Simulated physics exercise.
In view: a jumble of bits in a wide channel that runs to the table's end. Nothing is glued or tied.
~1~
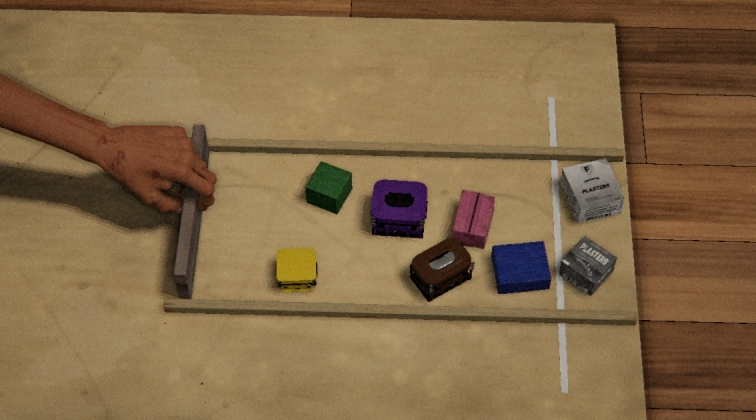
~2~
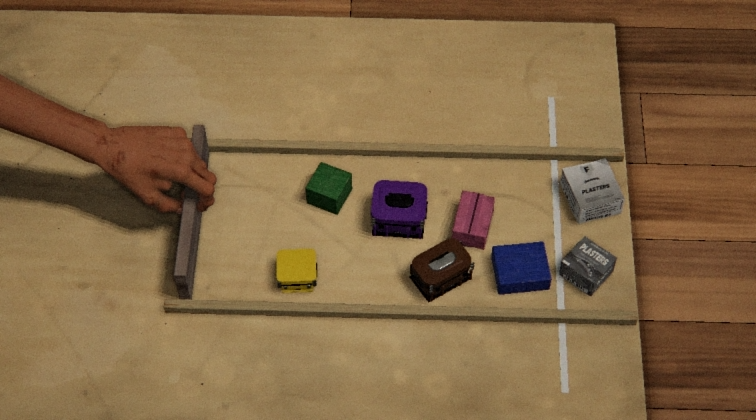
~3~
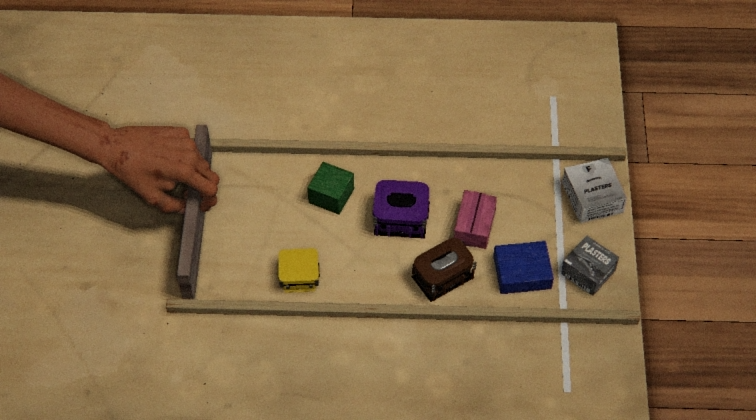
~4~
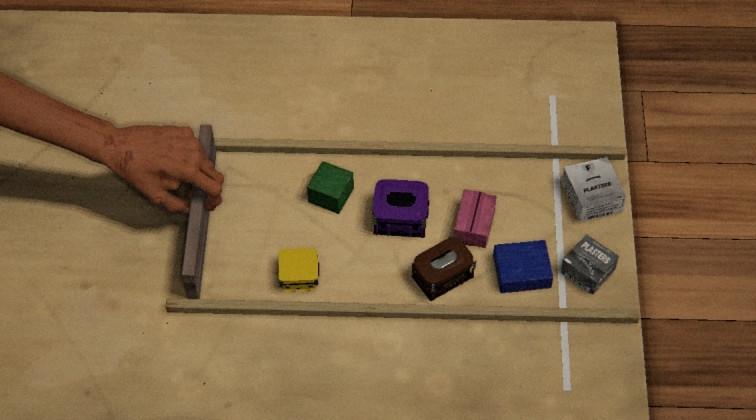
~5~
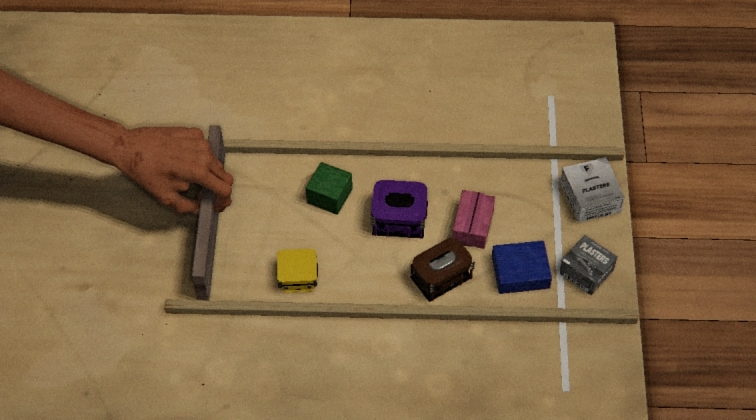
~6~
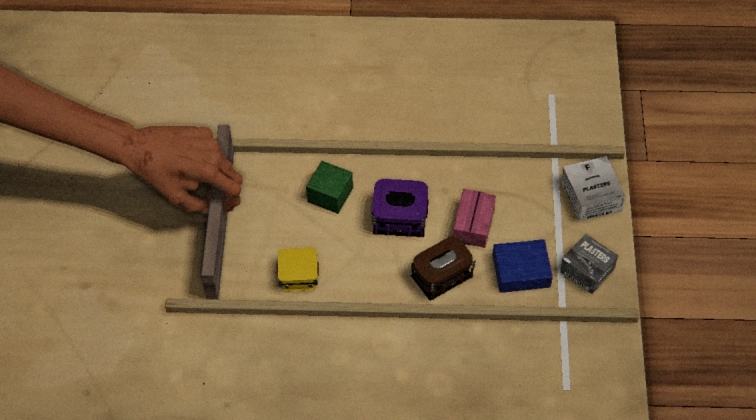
On a pale wooden table, a hand grips a grey board at the left end of a channel between two wooden strips, with assorted coloured blocks and boxes scattered to its right. The hand holds almost still, then slides the board slightly right without touching the objects, which stay in place.
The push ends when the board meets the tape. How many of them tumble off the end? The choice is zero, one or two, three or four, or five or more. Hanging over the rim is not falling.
The number that fall off is one or two.
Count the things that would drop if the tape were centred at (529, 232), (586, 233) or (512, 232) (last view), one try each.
Try by try, 2, 5 and 1.
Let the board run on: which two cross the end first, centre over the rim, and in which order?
Earliest first: The grey box, then the blue block.
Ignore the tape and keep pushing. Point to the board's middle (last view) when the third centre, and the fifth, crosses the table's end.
About (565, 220), then (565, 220).
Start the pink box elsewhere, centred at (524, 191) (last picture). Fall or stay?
The pink box does not fall.
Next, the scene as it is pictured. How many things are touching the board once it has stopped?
It touches 3.
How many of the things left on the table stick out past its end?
3 of them.
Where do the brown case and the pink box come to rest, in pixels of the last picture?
The brown case stops around (628, 284); the pink box around (624, 238).
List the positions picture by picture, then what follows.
In the first picture, white box (592, 191); grey box (588, 266); blue block (521, 267); board (192, 211); tape (557, 235).
In the second picture, grey box (588, 266); pink box (473, 220).
In the third picture, blue block (523, 267); board (195, 211).
In the fourth picture, white box (593, 189); yellow case (299, 270).
In the fifth picture, grey box (588, 265); purple case (400, 209).
In the sixth picture, white box (593, 189); grey box (589, 264); blue block (522, 266); board (219, 211); tape (559, 232).
A little later, none off yet; white box at rest near (593, 189); grey box at rest near (589, 264); blue block at rest near (522, 266).
Next, none off yet; white box at rest near (593, 189); grey box moving near (602, 264); blue block shifted a little near (547, 272).
Later still, one off so far; white box moving near (597, 187); grey box dropping near (667, 324); blue block shifted well along near (629, 275).
When it is over, the number that fall off is one or two; down, blue block and grey box.
